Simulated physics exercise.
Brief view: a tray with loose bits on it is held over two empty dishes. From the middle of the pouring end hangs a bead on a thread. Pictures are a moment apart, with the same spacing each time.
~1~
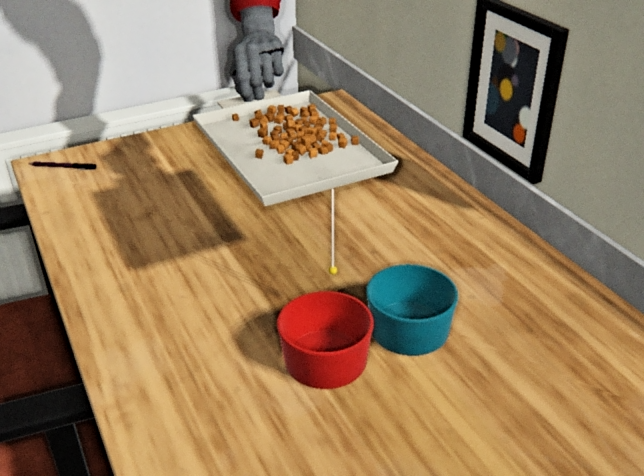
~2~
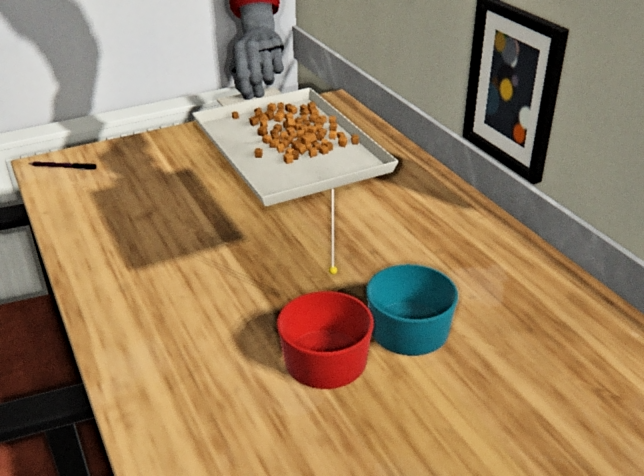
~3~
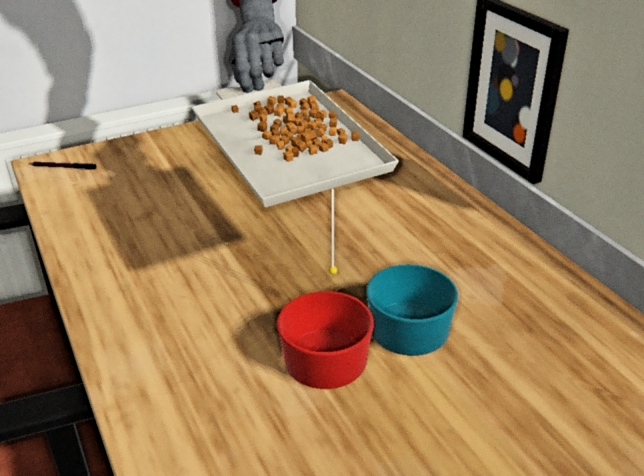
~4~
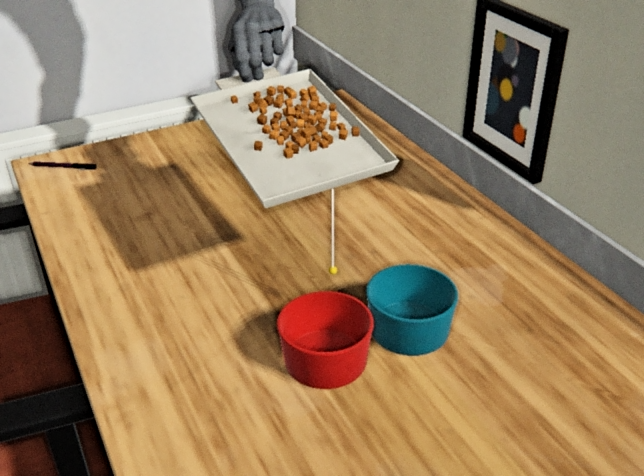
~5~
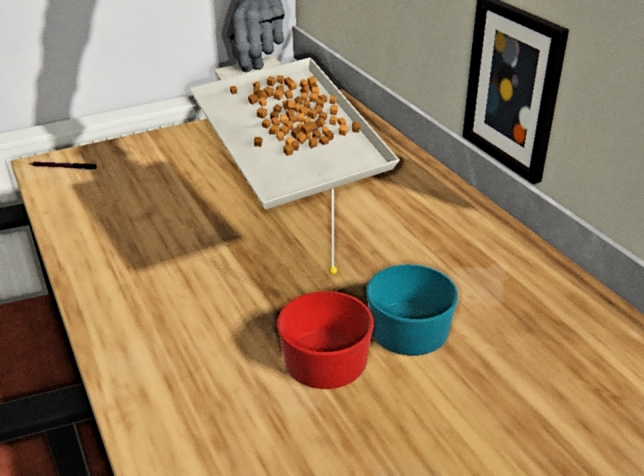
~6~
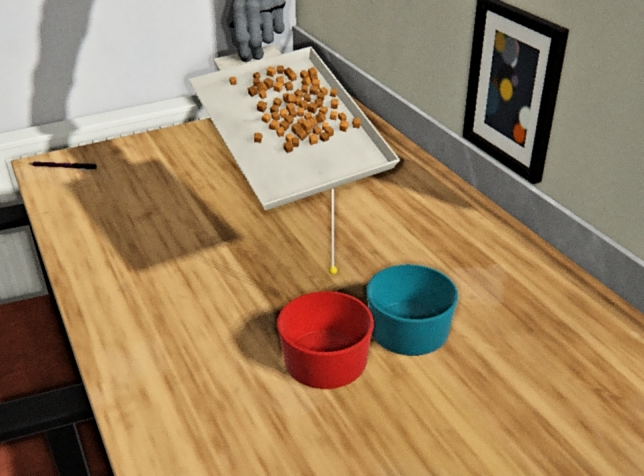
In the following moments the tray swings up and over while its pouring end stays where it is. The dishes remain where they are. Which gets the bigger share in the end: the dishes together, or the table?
So the dishes mostly succeed at catching it, really.
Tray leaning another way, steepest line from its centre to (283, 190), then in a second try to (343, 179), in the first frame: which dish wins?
Record: Try 1, the dish at the left; try 2, the dish at the right.
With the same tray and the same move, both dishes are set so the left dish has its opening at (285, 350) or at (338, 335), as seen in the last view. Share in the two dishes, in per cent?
Close to 30 in a hundred first, close to 20 in a hundred second.
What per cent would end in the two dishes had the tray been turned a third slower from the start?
Estimate: Some 70 %.
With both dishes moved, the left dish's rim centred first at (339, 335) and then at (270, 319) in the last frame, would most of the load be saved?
Taking the tries in order: A minor share, followed by a major share.
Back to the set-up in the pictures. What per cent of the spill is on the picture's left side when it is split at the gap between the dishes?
That would be roughly 90 per cent.
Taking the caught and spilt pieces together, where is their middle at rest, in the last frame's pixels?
Resting centre, last picture - approx. (326, 358).
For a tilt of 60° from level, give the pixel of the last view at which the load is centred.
Somewhere about pixel (312, 182).
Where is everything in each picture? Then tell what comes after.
Corners of the pouring end at (265, 194) and (393, 161), level; middle of the load at (300, 135), brown sugar cubes; left dish at (347, 365); right dish at (435, 333); bead on its thread at (333, 270), in the first picture.
Corners of the pouring end at (265, 195) and (393, 160), level; middle of the load at (300, 134), in the second picture.
Corners of the pouring end at (265, 196) and (393, 160), tipped barely, lowest at the left corner; middle of the load at (300, 130), in the third picture.
Corners of the pouring end at (265, 197) and (393, 159), tipped a little, lowest at the left corner; middle of the load at (300, 124), in the fourth picture.
Corners of the pouring end at (266, 199) and (394, 159), tipped a little, lowest at the left corner; middle of the load at (300, 118), in the fifth picture.
Corners of the pouring end at (266, 201) and (394, 159), tipped clearly, lowest at the left corner; middle of the load at (301, 112); left dish at (347, 365); right dish at (435, 333), in the sixth picture.
Soon, tray tipped steeply; most on the tray; a stray few in the left dish; about a quarter in the air.
A while on, tray tipped right over; about two thirds on the tray; a small part in the left dish; a stray few in the right dish; a small part outside both; a small part in the air.
Towards the end, tray tipped past a quarter turn; about two thirds in the left dish; a small part in the right dish; about a quarter outside both; a stray few in the air.
Finally, tray tipped past a quarter turn; about two thirds in the left dish; a small part in the right dish; about a quarter outside both; a stray few in the air.
